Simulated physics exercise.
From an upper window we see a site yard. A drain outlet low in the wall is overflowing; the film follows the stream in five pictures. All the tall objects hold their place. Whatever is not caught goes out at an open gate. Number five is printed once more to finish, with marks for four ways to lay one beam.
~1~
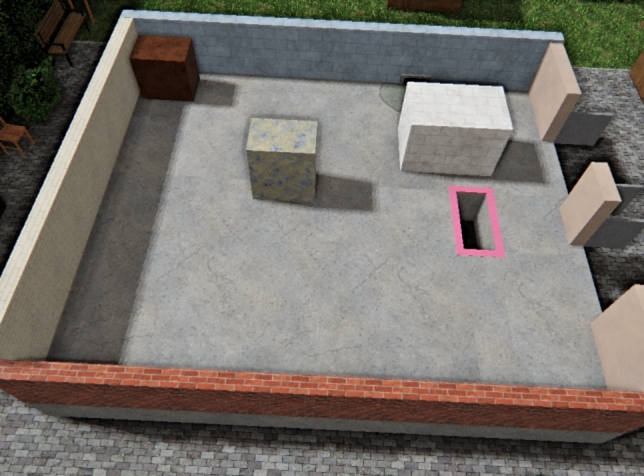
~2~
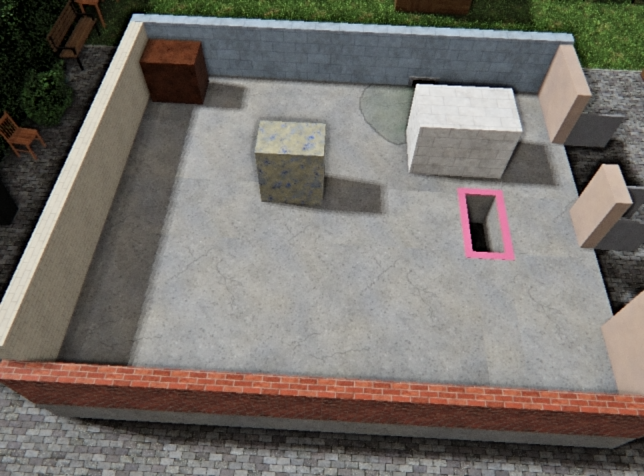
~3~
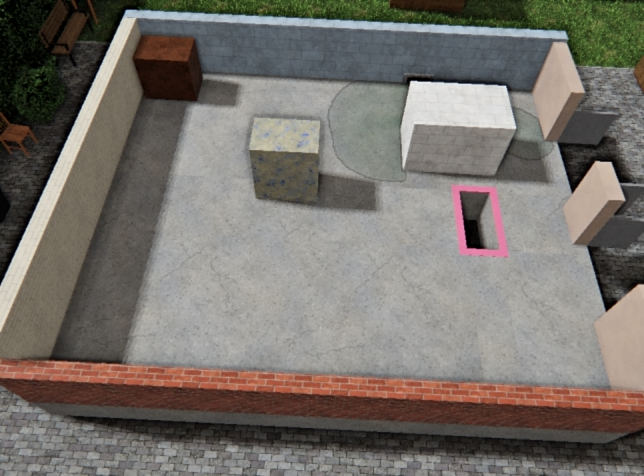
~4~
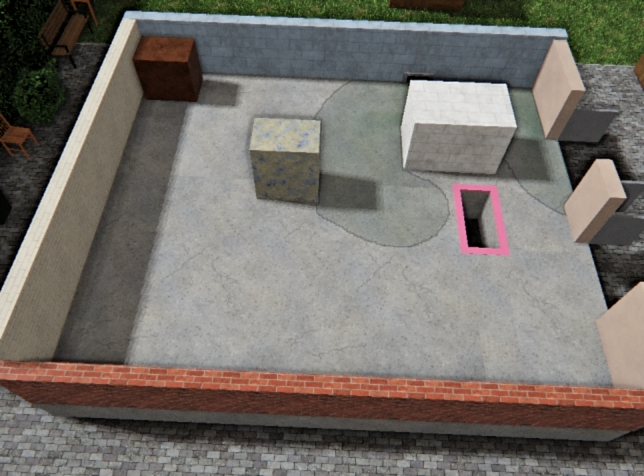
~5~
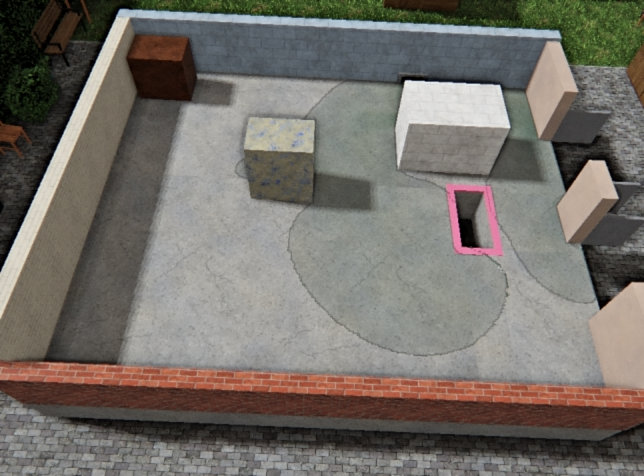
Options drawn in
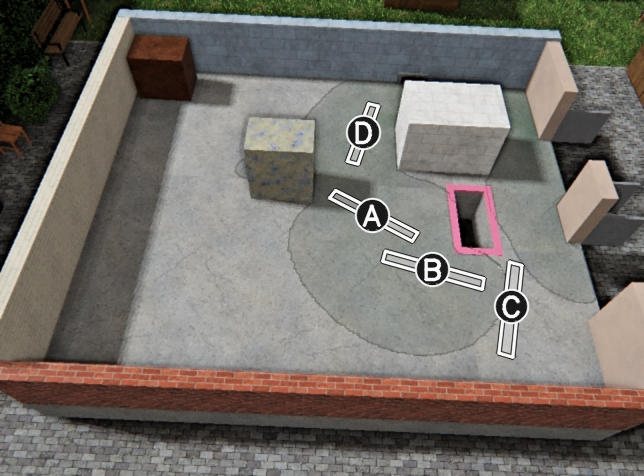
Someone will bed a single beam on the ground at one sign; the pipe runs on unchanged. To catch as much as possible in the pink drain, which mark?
Go for A.
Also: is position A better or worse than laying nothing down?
It is better.
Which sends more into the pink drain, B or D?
B it is.
In white, A from (332, 194) to (415, 236); B from (384, 256) to (483, 283); C from (505, 355) to (515, 263); D from (352, 162) to (373, 104).
Choosing A, about 27 % of the stream goes into the pink drain, about 61 % out by the gates.
Choosing B, about 13 % of the stream goes into the pink drain, about 76 % out by the gates.
Choosing C, about 9 % of the stream goes into the pink drain, about 79 % out by the gates.
Choosing D, about 8 % of the stream goes into the pink drain, about 81 % out by the gates.
